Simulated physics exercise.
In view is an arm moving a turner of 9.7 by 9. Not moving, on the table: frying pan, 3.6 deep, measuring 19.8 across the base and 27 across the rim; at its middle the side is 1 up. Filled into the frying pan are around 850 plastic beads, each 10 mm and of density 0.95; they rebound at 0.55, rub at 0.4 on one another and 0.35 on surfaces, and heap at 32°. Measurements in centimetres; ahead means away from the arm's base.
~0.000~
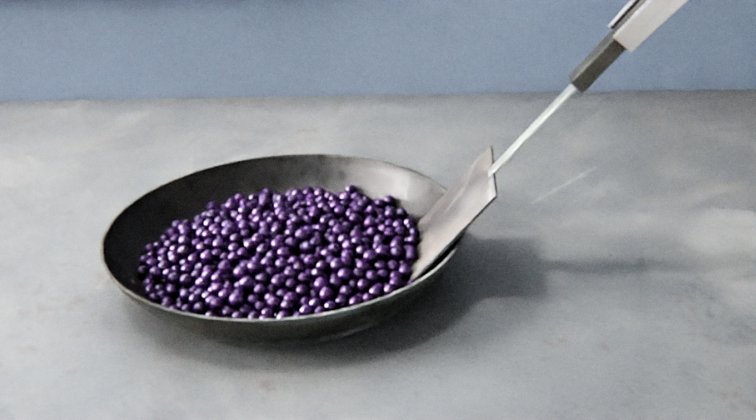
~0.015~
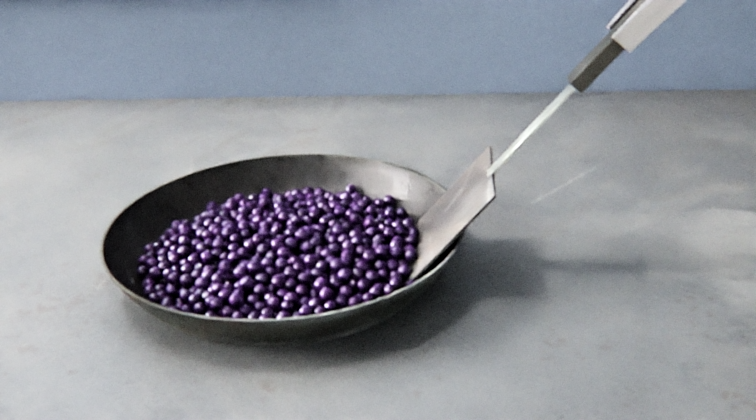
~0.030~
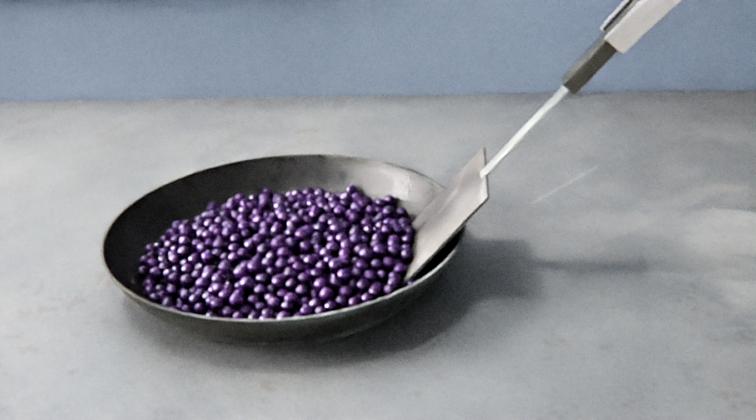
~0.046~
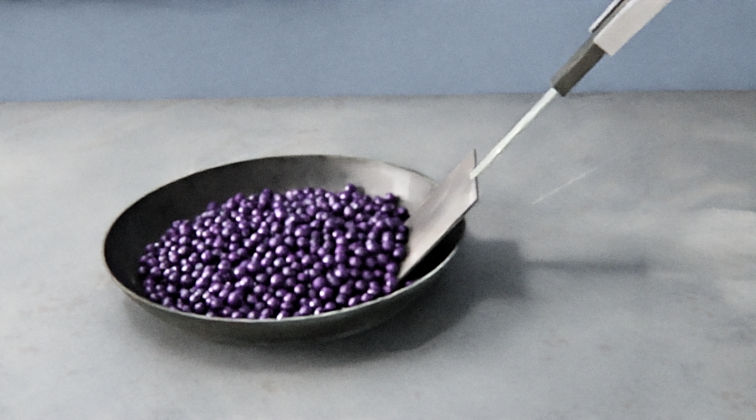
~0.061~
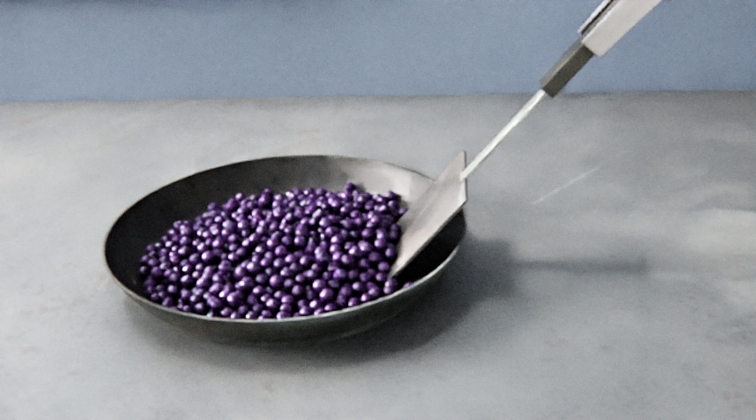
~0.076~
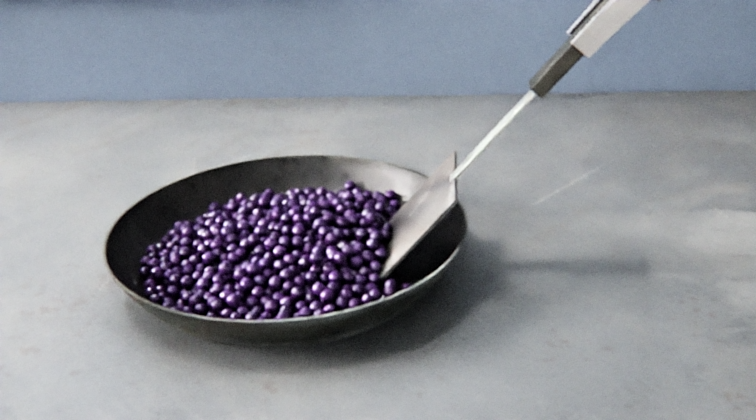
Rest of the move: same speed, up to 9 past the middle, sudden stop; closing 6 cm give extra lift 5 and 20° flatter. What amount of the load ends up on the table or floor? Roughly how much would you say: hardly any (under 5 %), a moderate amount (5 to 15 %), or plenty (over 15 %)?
I'd say a moderate amount.
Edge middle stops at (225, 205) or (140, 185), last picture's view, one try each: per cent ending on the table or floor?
Some 0 and 20 per cent.
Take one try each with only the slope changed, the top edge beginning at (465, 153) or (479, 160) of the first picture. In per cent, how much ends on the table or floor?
First try roughly 10 percent, second try roughly 10 percent.
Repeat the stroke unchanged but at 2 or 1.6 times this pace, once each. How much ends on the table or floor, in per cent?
Roughly 25 percent for the first try, 20 percent for the second.
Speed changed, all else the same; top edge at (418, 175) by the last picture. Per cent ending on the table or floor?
Some 20 per cent.
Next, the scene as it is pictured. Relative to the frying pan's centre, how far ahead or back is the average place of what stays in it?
It rests close to 4.0 centimetres ahead of centre.
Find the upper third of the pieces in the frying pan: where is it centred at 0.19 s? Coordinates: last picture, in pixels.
I'd put it close to (272, 237) in the last picture.
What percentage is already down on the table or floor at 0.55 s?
Fraction noted: Close to 10 per cent.
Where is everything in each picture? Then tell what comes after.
In the first picture, the turner top edge at (494, 170), sloping 49°; upper third of the load around (293, 242), from x 140 to 415, top at y 190; 847 in the frying pan.
In the second picture, the turner top edge at (493, 170), sloping 49°; upper third of the load around (293, 242), from x 140 to 415, top at y 190.
In the third picture, the turner top edge at (486, 171), sloping 49°; upper third of the load around (297, 241), from x 140 to 410, top at y 190.
In the fourth picture, the turner top edge at (476, 173), sloping 49°; upper third of the load around (302, 240), from x 145 to 410, top at y 190.
In the fifth picture, the turner top edge at (466, 174), sloping 49°; upper third of the load around (300, 238), from x 145 to 410, top at y 190.
In the sixth picture, the turner top edge at (456, 175), sloping 49°; upper third of the load around (299, 238), from x 145 to 410, top at y 185; 847 in the frying pan.
After 0.19 s, sloping 49°, highest piece 5 above the table; 847 in the frying pan.
After 0.29 s, sloping 42°, highest piece 6 above the table; 847 in the frying pan.
After 0.55 s, sloping 29°, highest piece 5 above the table; 762 in the frying pan, 83 on the table or floor, 2 on the blade or in flight.
After 1.60 s, sloping 29°, highest piece 4 above the table; 760 in the frying pan, 87 on the table or floor.
In the end, 760 in the frying pan, 87 on the table or floor. That is 10 % on the table or floor.
